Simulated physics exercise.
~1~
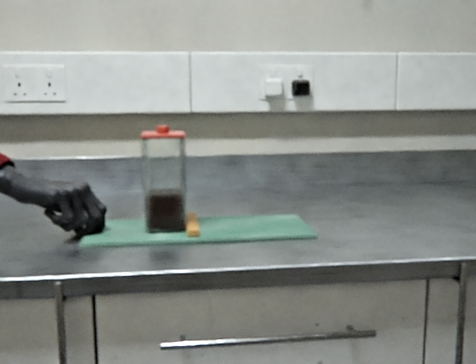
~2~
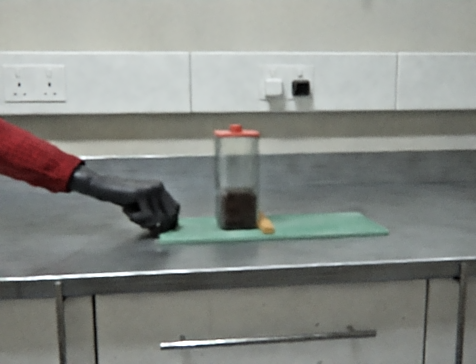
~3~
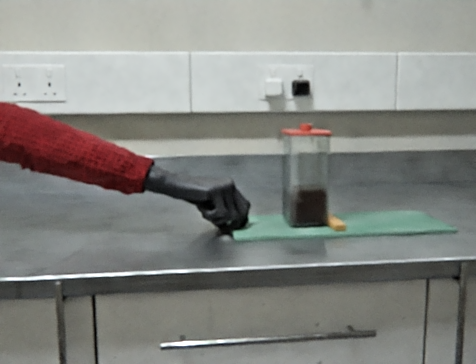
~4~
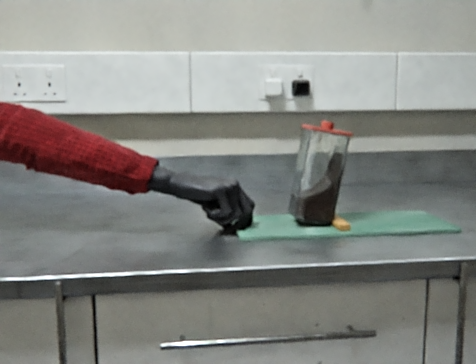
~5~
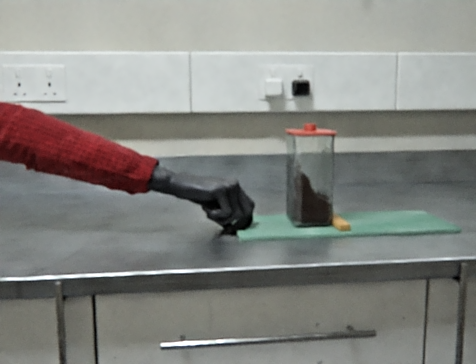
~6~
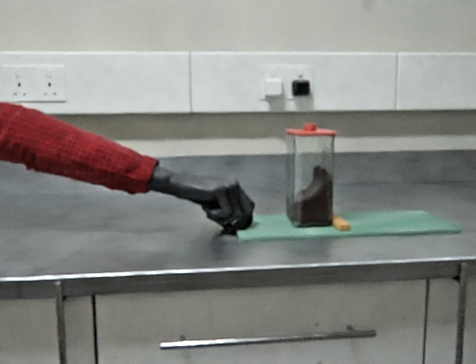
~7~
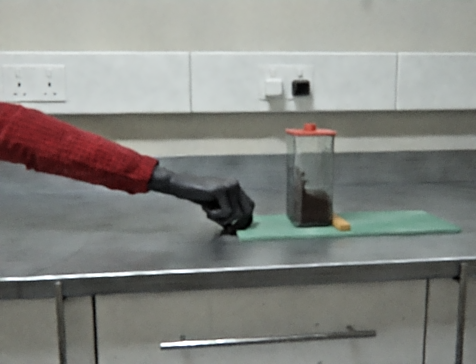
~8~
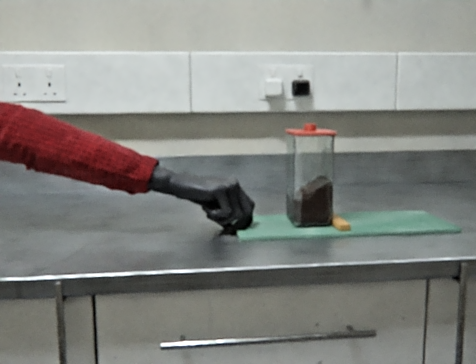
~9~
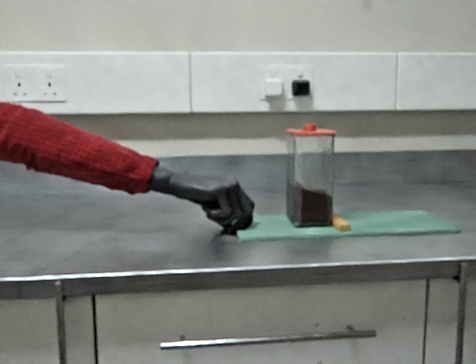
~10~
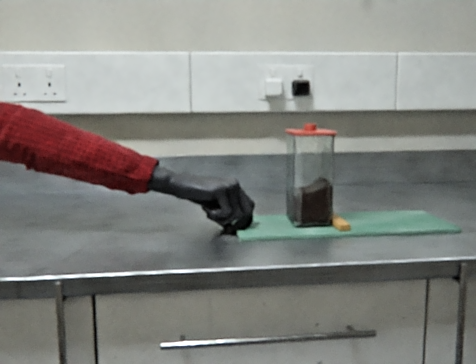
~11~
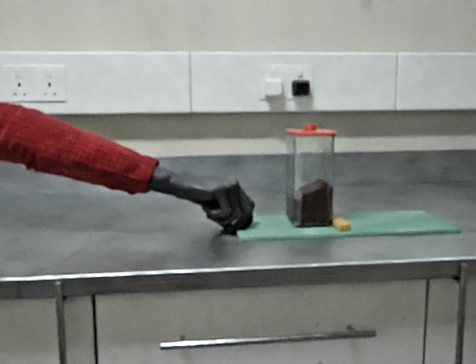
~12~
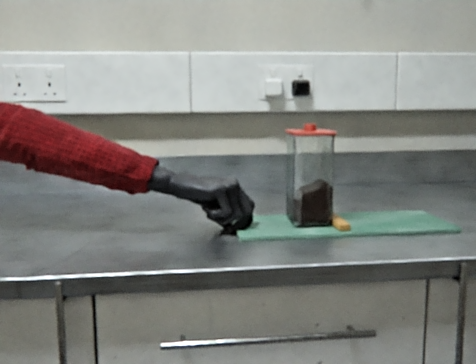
At first, a dark-gloved hand at the left grips the end of a green board on a grey counter, sliding it right with a clear, red-lidded container partly filled with dark brown contents. A small yellowish block sits on the board by the container's right side. The red-sleeved arm reaches farther in until the board comes to a stop, and the container tips to the right against the block as its contents surge up one side. It rocks back upright while the contents slosh and gradually calm. Finally, the container stands upright, the hand still holding the board.
